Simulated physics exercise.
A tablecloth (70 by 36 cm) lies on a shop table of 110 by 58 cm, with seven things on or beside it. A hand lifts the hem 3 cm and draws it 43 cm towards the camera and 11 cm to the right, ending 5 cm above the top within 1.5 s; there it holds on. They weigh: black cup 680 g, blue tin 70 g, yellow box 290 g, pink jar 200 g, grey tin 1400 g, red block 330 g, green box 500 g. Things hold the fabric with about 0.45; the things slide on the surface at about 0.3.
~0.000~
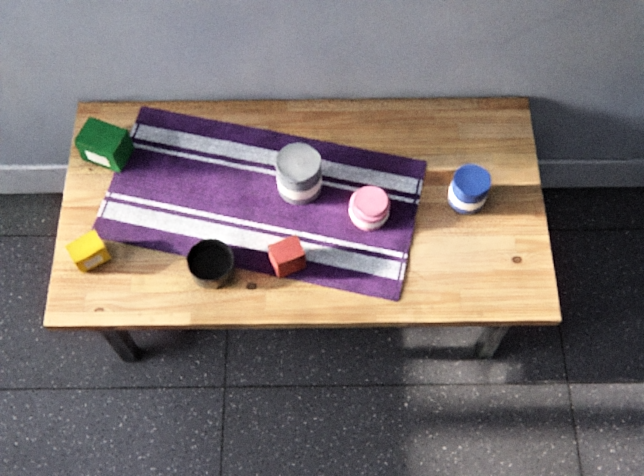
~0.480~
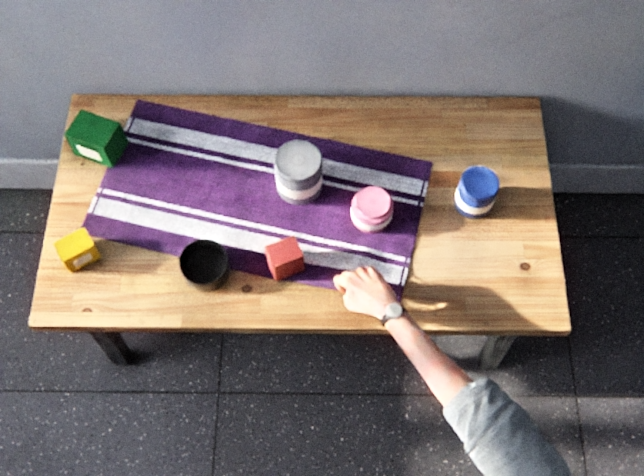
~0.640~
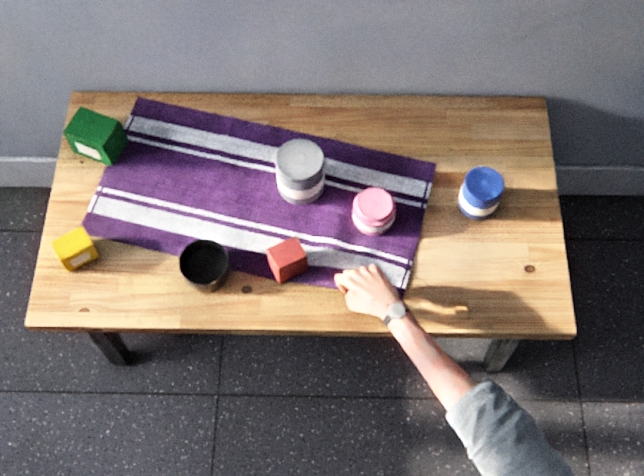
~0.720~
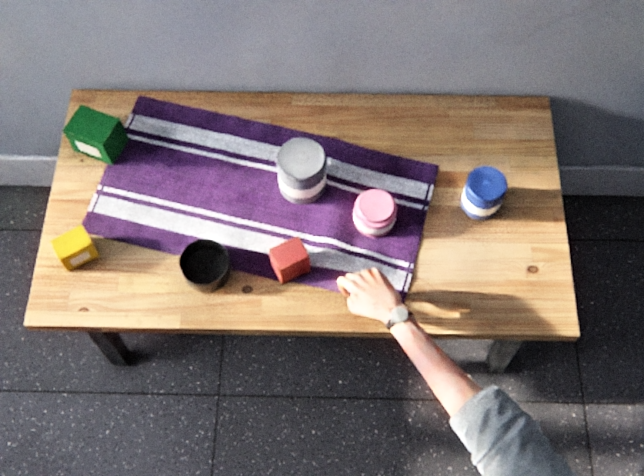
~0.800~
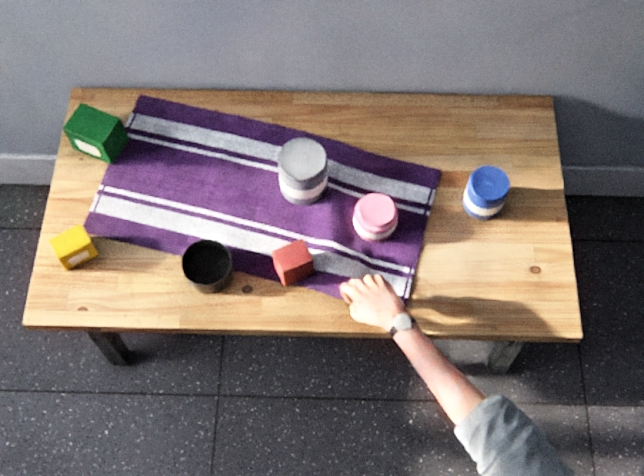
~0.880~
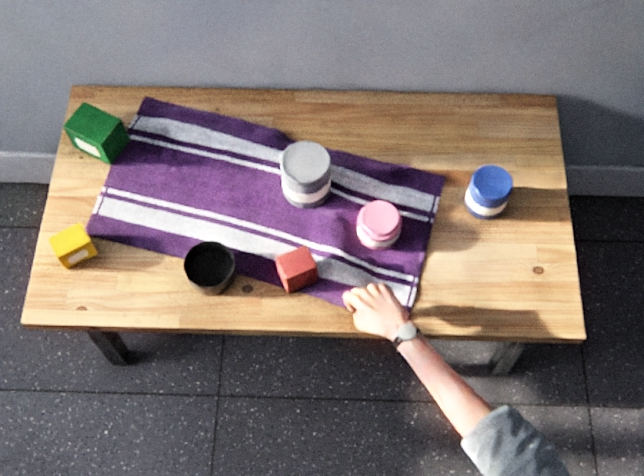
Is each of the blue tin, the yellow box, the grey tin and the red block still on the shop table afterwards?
The blue tin keeps to the top, the yellow box remains up there, the grey tin drops off, the red block drops off.
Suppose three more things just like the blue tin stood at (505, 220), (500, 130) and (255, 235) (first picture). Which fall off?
In that order: Remains, stays up, goes over.
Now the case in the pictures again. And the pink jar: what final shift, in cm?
About: Pink jar over the edge.
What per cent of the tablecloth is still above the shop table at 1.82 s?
About 20 per cent.
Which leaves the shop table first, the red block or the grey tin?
The red one.
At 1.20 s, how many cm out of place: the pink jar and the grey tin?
Pink jar 20 cm, grey tin 15 cm.
After 1.2 s, 90 % of the tablecloth is still over the top; grey tin 15 cm off its start, red block 14 cm off its start, yellow box 1 cm off its start.
After 1.5 s, 60 % of the tablecloth is still over the top; grey tin 29 cm off its start, red block 26 cm off its start, yellow box 1 cm off its start.
After 1.8 s, 20 % of the tablecloth is still over the top; grey tin 44 cm off its start at (371, 378), red block over the edge, yellow box 1 cm off its start at (67, 244).
After 2.1 s, 0 % of the tablecloth is still over the top; grey tin over the edge, red block over the edge, yellow box 1 cm off its start.
After 3.7 s, 0 % of the tablecloth is still over the top; grey tin over the edge, red block over the edge, yellow box 1 cm off its start at (67, 244), blue tin 0 cm off its start at (493, 182).
